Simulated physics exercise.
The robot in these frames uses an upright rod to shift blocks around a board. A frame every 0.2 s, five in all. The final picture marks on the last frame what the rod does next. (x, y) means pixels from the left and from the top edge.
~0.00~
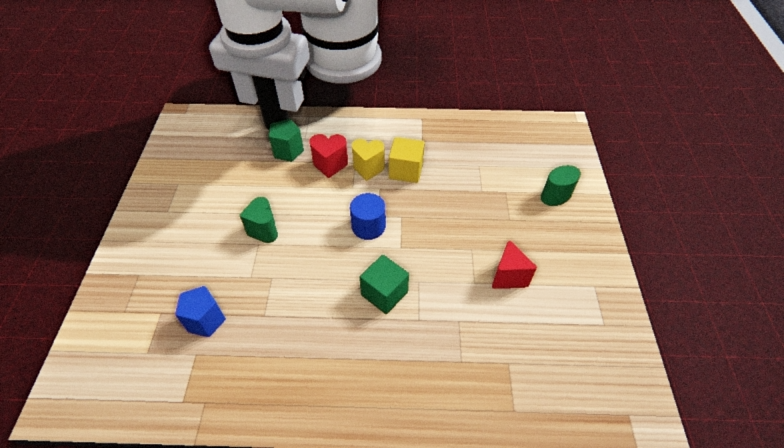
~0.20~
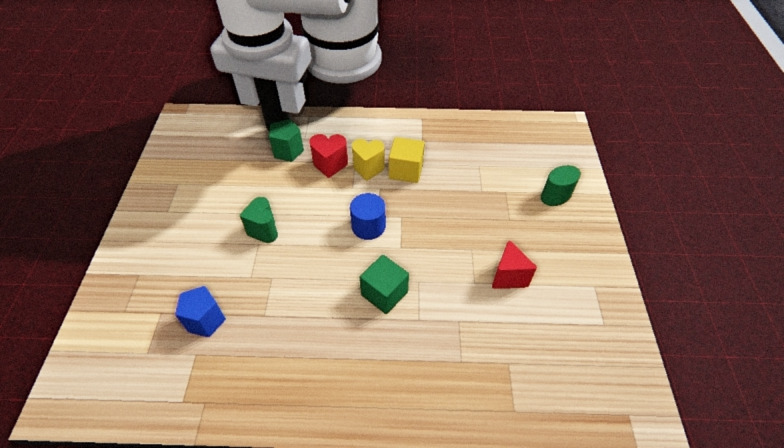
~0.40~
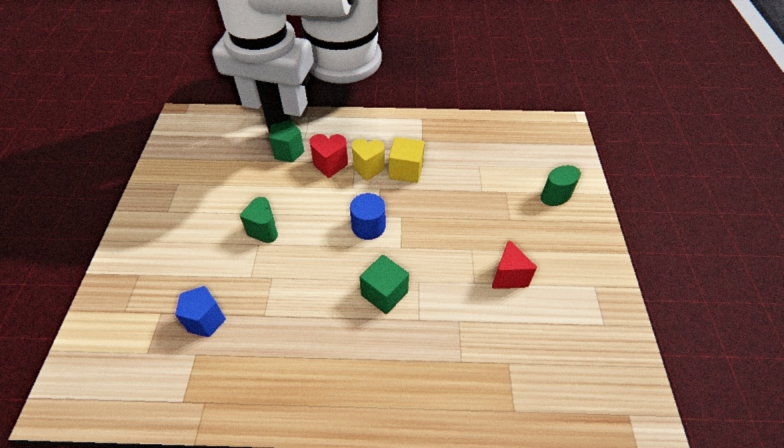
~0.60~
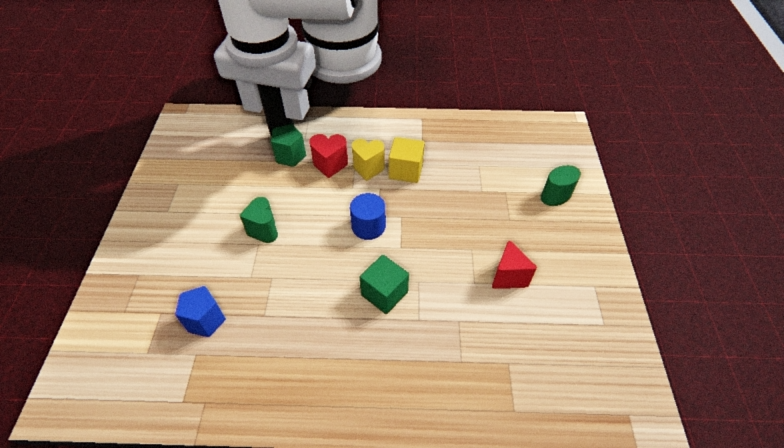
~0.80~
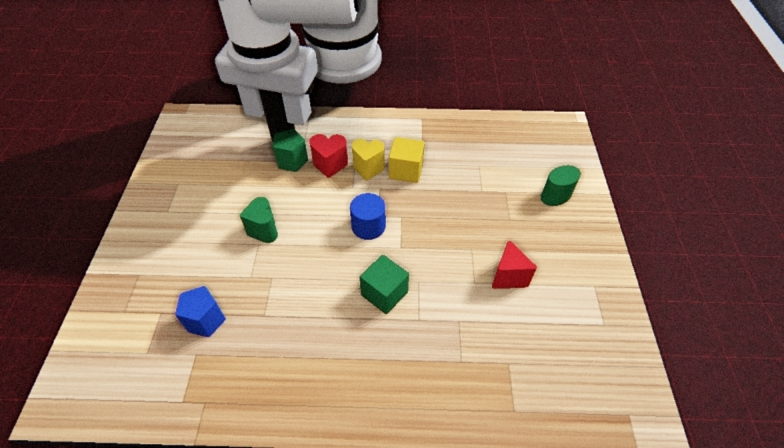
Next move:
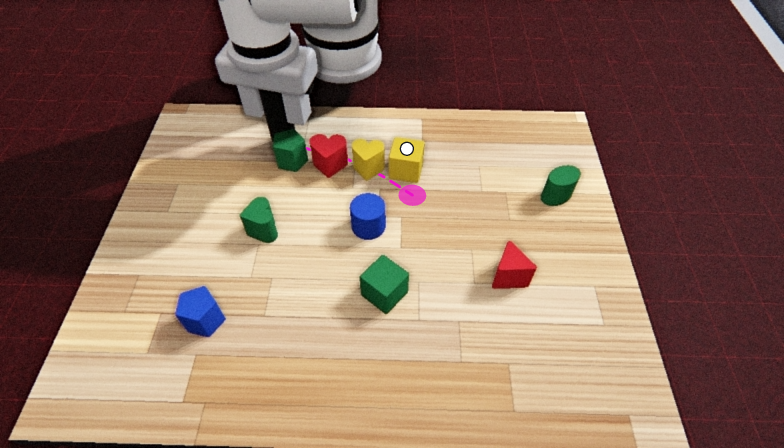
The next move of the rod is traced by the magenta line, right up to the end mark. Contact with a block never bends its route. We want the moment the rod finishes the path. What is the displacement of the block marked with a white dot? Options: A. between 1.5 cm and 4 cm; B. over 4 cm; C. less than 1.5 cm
I choose A.
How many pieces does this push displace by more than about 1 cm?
When the path ends, I think you'll find three or more blocks out of place by more than 1 cm.
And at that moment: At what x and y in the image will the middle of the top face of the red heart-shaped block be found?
Answer: (354, 171).
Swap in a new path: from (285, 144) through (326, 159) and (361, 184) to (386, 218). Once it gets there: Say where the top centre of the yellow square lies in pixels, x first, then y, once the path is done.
The spot you're after is about (424, 148) in the image.
Drawn move, from (285, 144) via (352, 161), ending at (412, 195); the dot is on the yellow square.
On the path given first. One third of the way, rod at (330, 149); green pentagon at (294, 146), turned 40° clockwise; red heart-shaped block at (343, 153), turned 25° clockwise; yellow heart-shaped block at (380, 152), turned 25° anticlockwise; yellow square at (411, 149).
Two thirds of the way, rod at (373, 165); green pentagon at (294, 146), turned 40° clockwise; red heart-shaped block at (354, 170), turned 105° clockwise; yellow heart-shaped block at (389, 164), turned 55° anticlockwise; yellow square at (416, 149), turned 15° anticlockwise.
At the end, rod at (413, 189); green pentagon at (294, 146), turned 40° clockwise; red heart-shaped block at (354, 171), turned 110° clockwise; yellow heart-shaped block at (421, 193), turned 20° anticlockwise; yellow square at (424, 150), turned 50° anticlockwise.
